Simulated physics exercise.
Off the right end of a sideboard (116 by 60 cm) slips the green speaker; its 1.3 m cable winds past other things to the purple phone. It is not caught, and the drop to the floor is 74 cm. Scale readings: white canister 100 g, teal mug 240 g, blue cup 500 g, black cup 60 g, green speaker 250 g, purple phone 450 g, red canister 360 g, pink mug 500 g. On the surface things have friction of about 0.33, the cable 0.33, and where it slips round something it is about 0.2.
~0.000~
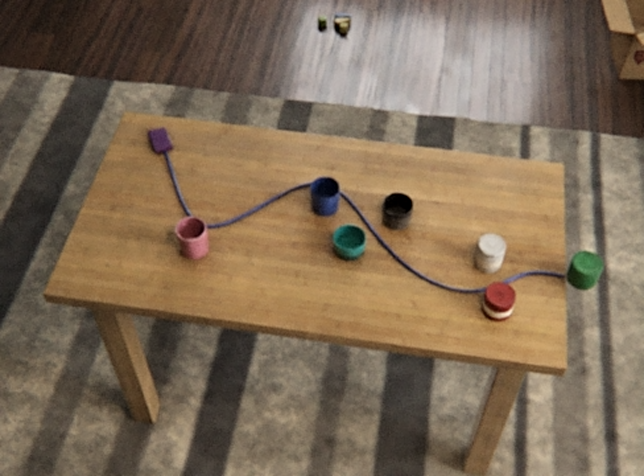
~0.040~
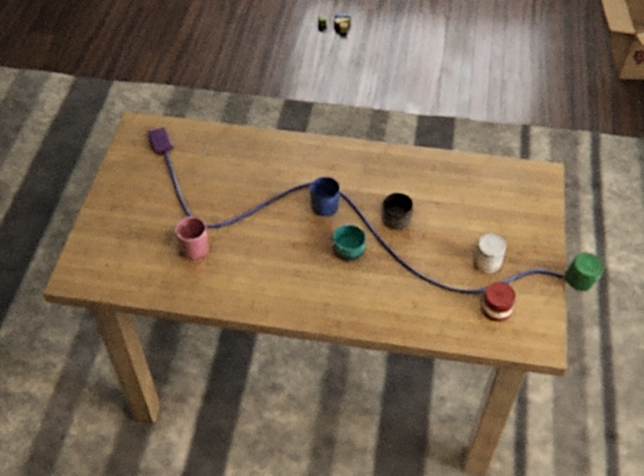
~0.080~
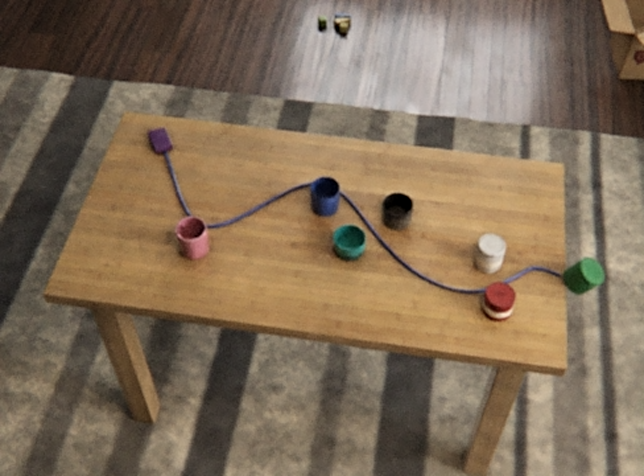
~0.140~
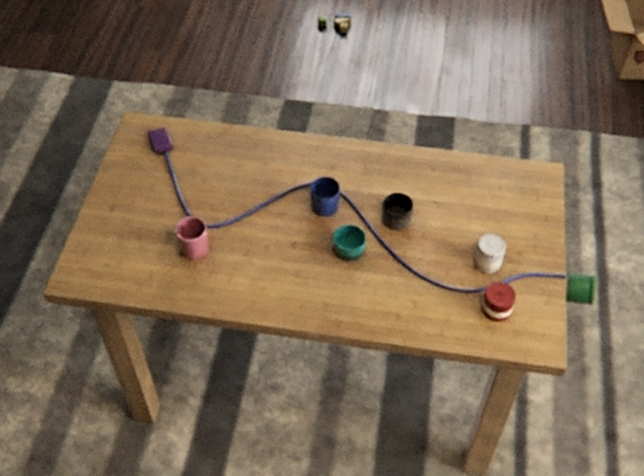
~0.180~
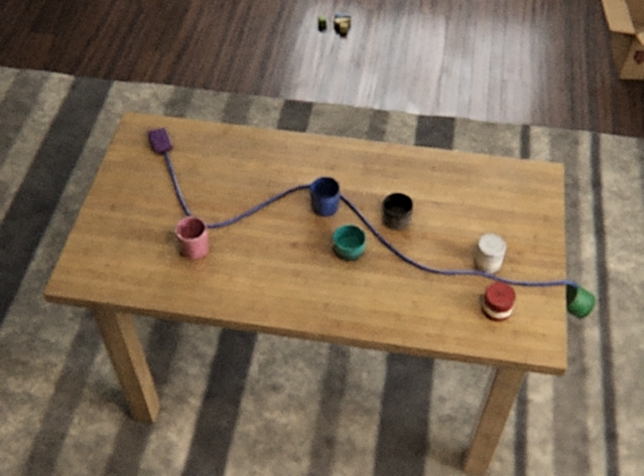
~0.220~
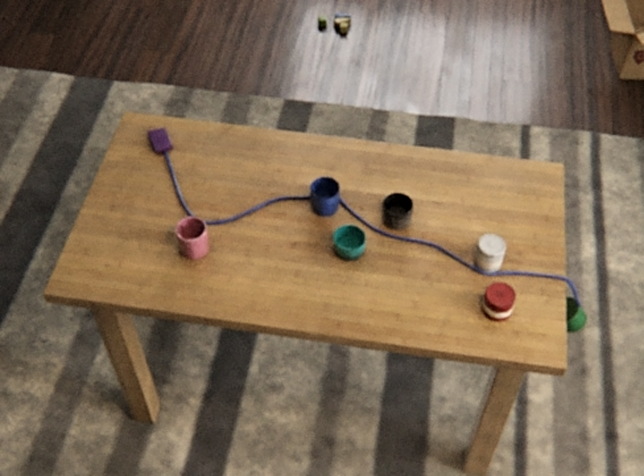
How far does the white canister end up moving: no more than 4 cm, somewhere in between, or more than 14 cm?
Distance covered: Average.
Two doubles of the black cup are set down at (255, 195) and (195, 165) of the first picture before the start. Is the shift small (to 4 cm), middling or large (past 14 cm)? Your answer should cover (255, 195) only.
There it moves a long way.
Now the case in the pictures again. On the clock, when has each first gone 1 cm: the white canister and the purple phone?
White canister: 0.36 s; purple phone: 0.38 s.
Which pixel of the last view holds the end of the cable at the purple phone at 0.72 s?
Approximate position: (208, 151).
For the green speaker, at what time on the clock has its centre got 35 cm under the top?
It happens at 0.48 seconds on the clock.
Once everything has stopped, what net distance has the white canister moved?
Net shift for the white canister is 10 cm.
After 0.5 s, the cable's tail end at (194, 145); white canister 7 cm off its start, green speaker over the edge, purple phone 5 cm off its start.
After 0.7 s, the cable's tail end at (208, 151); white canister 10 cm off its start, purple phone 9 cm off its start, green speaker over the edge.
After 1.0 s, the cable's tail end at (213, 154); white canister 10 cm off its start at (505, 213), purple phone 11 cm off its start at (199, 147), black cup 5 cm off its start at (410, 193).
After 1.2 s, the cable's tail end at (220, 157); white canister 10 cm off its start, purple phone 13 cm off its start, green speaker over the edge.
After 2.4 s, the cable's tail end at (221, 157); white canister 10 cm off its start at (506, 213), purple phone 13 cm off its start at (207, 149), black cup 5 cm off its start at (410, 193), green speaker over the edge.
